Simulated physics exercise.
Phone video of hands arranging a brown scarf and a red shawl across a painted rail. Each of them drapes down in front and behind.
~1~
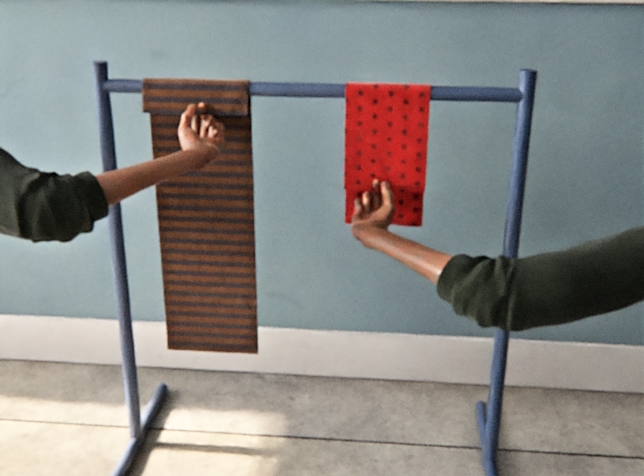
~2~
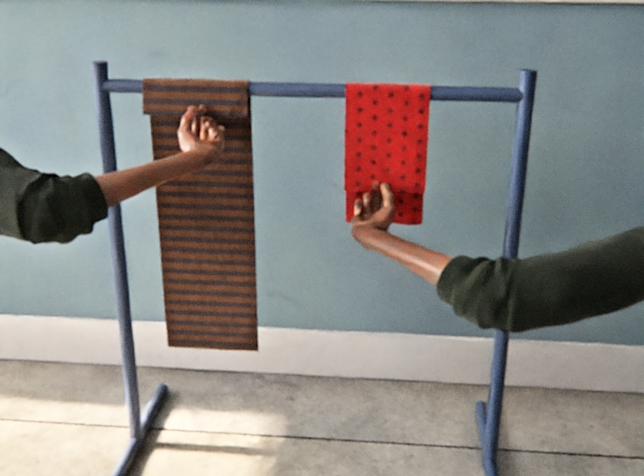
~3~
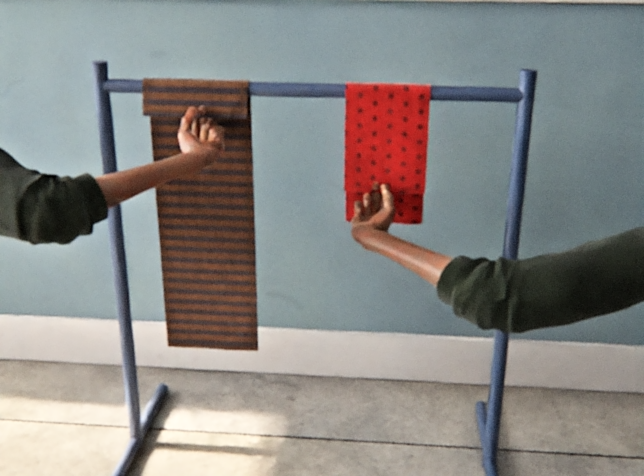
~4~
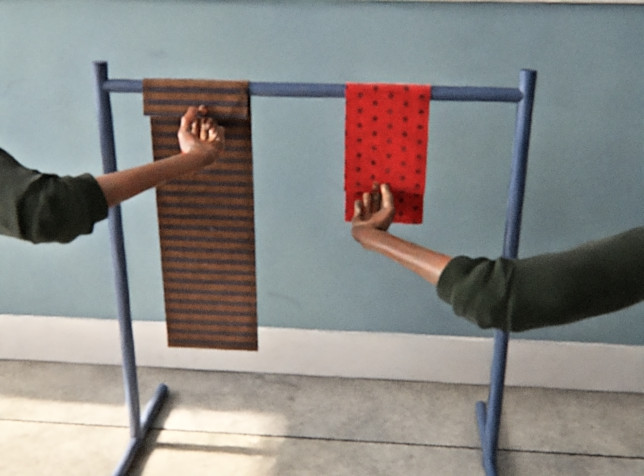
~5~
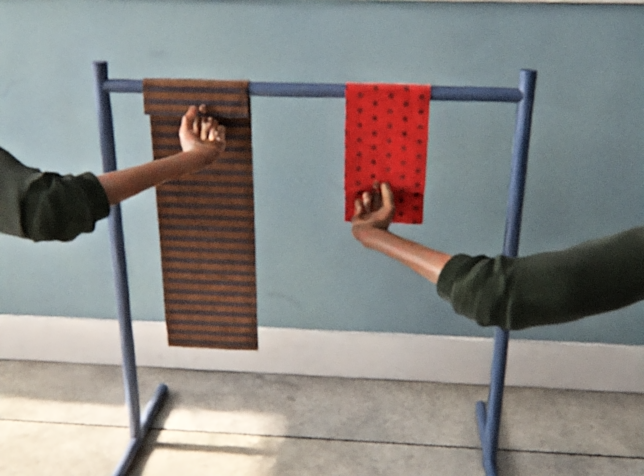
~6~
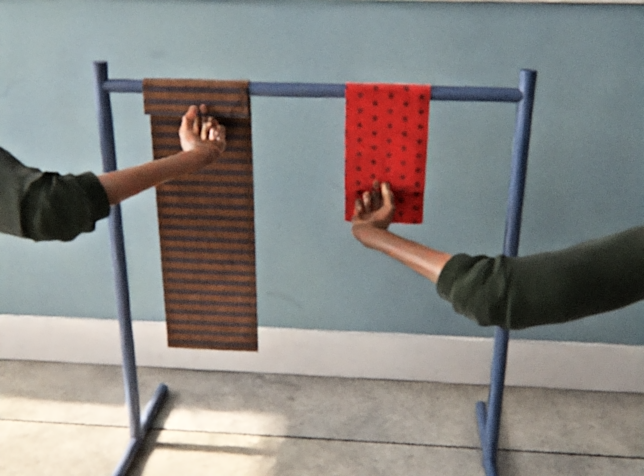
At first, a brown striped scarf with a short front flap and a much longer back hangs left of a red dotted shawl on a blue rail, a hand at each cloth. The hands barely shift, and both cloths stay almost still through to the end.
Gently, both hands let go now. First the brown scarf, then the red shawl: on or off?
Brown scarf: Off; red shawl: On.
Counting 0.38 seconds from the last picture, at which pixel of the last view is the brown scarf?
About (211, 304).
Then, 0.38 s on from there, scarf clear of the rail and dropping near (211, 304); shawl as it was left.
Then, 0.64 s on from there, scarf in a heap on the floor near (220, 441); shawl as it was left.
In the end, scarf in a heap on the floor near (220, 443); shawl as it was left. The brown scarf slips to the floor and the red shawl keeps its place.
